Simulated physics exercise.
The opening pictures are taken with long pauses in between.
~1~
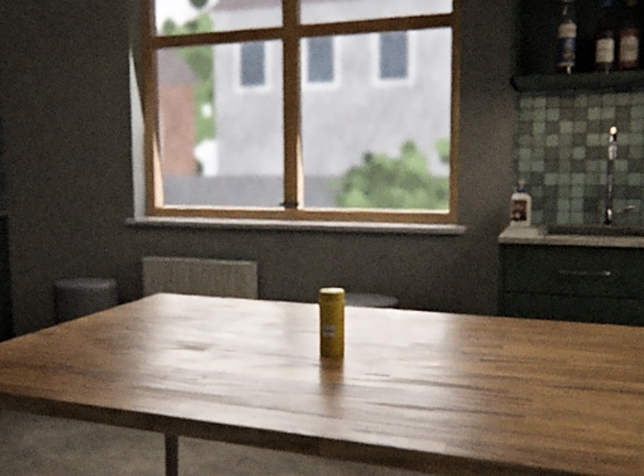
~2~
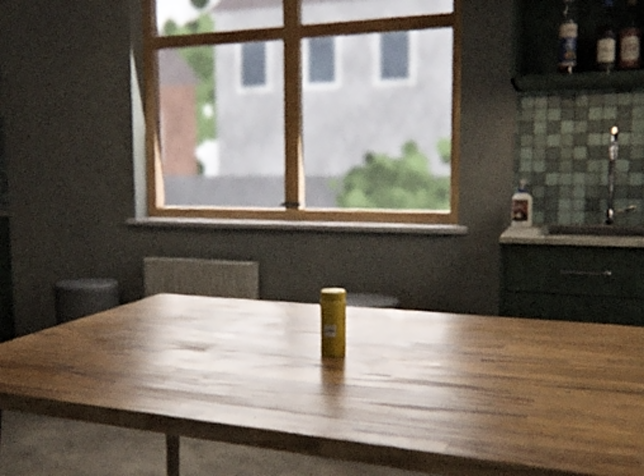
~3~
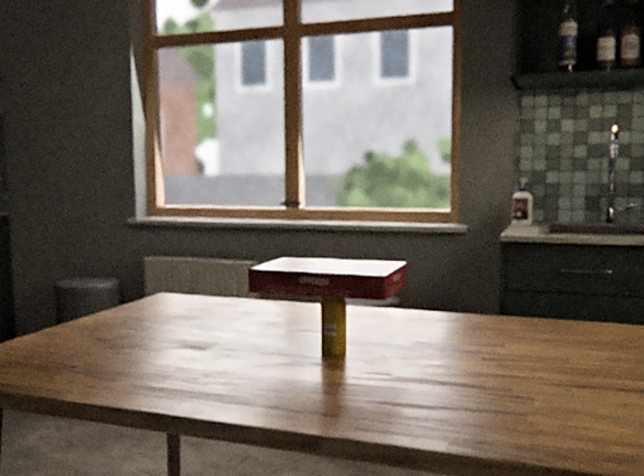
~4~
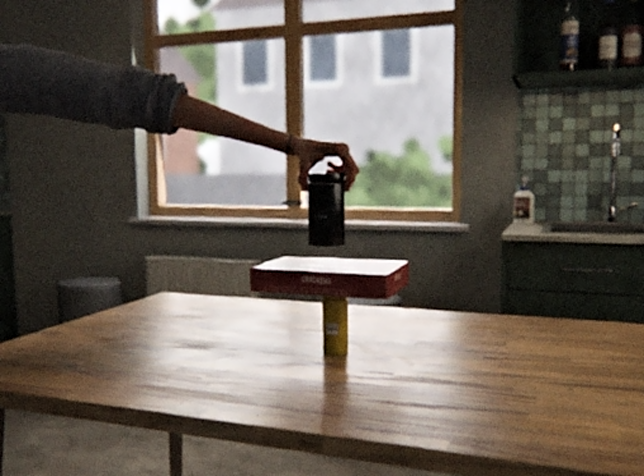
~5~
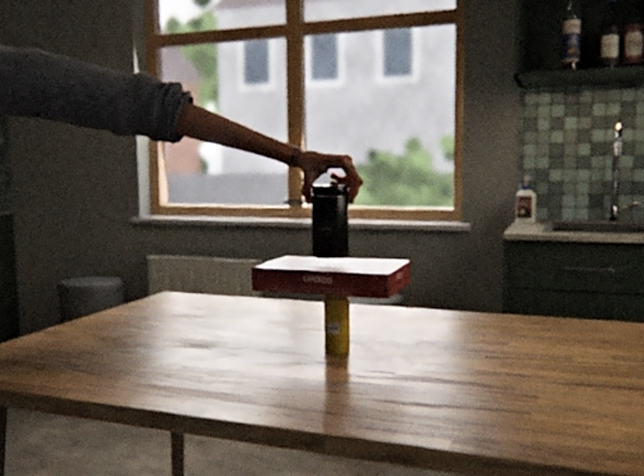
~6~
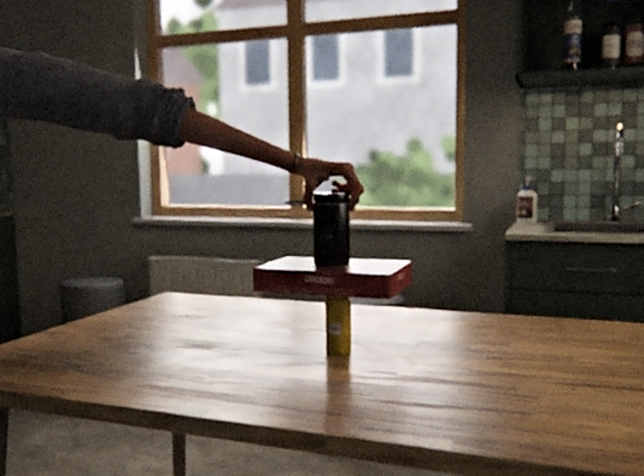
At first, a yellow can stands alone on a wooden table in front of a window, and then a flat red packet rests on top of it. A hand reaches in from the left holding a black jar above the packet, lowers it onto the top and keeps its grip.
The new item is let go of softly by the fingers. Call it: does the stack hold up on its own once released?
Holds up.
Then, 0.70 s later than the last frame, all is still.
Then, 1.70 s later than the last frame, black jar resting near (332, 229).
When it is over, all 3 as before. End places, in pixels of the last picture, black jar near (331, 229). The stack holds.
